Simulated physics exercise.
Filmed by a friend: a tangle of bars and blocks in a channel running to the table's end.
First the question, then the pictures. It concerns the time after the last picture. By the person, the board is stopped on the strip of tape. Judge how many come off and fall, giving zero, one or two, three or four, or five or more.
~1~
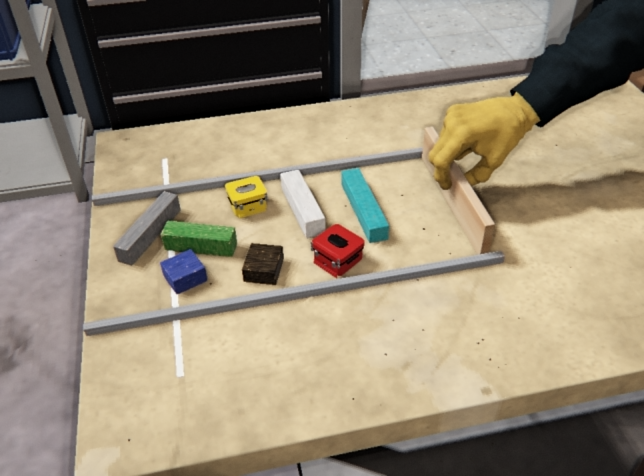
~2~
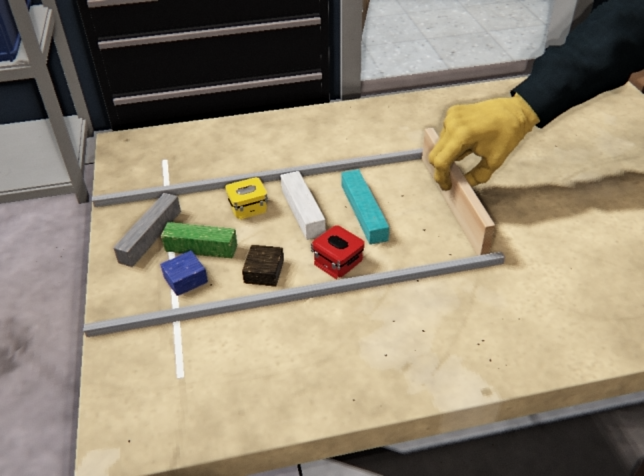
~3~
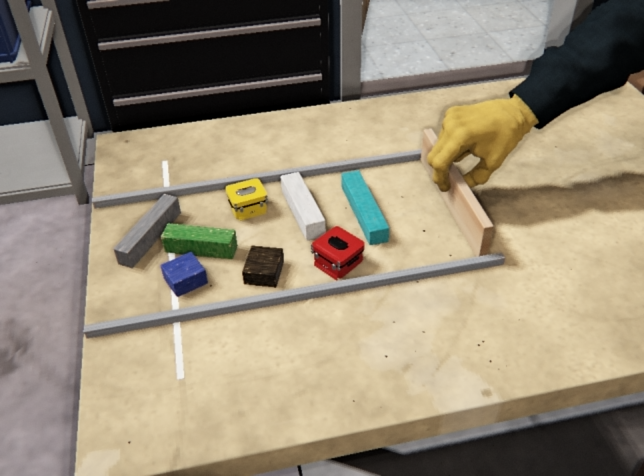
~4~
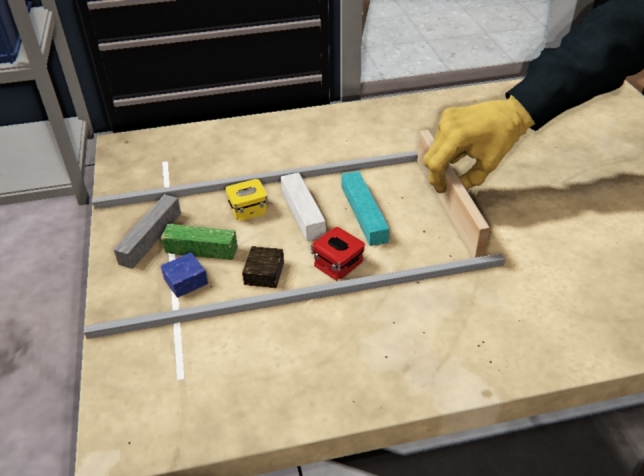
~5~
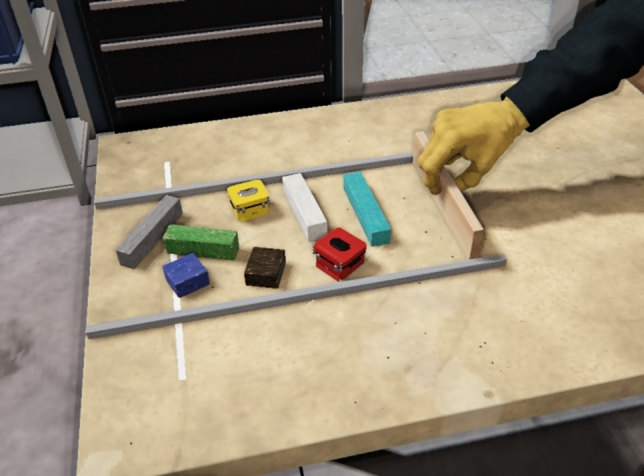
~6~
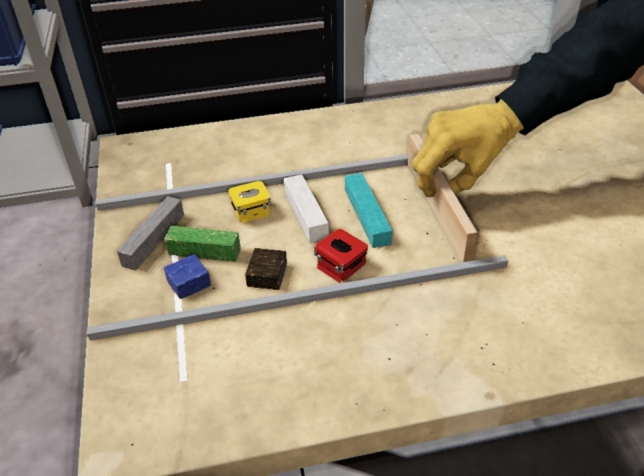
Number falling: One or two.
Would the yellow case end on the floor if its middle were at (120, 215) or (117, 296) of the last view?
Lab note - yellow case, try one ends off, try two ends off.
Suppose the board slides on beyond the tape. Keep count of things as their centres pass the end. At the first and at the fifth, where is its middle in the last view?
(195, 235), then (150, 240).
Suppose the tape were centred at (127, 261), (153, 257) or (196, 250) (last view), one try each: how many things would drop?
Per try: 5; 3; 0.
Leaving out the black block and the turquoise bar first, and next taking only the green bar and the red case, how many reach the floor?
0 in the first case, 0 in the second.
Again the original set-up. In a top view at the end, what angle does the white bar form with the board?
Near 0 degrees.
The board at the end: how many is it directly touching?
I count 2 of them.
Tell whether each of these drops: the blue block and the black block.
Blue block: Off the edge; black block: Still on top.
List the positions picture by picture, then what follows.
The first picture shows grey bar (149, 227); blue block (184, 272); green bar (200, 239); board (454, 188); tape (171, 249).
The second picture shows blue block (184, 273); red case (338, 252).
The third picture shows green bar (200, 241); board (453, 190).
The fourth picture shows grey bar (149, 231); white bar (303, 206).
The fifth picture shows blue block (186, 275); turquoise bar (366, 207).
The sixth picture shows grey bar (152, 232); blue block (187, 277); green bar (203, 244); board (439, 195); tape (175, 253).
Early on, none off yet; grey bar at rest near (152, 232); blue block at rest near (187, 277); green bar at rest near (203, 244).
A while later, none off yet; grey bar at rest near (152, 232); blue block at rest near (187, 277); green bar moving near (196, 242).
Further along, none off yet; grey bar travelled a little near (111, 227); blue block travelled well along near (129, 275); green bar travelled about its own width near (142, 245).
Finally, the number that fall off is one or two; lost, blue block and grey bar.
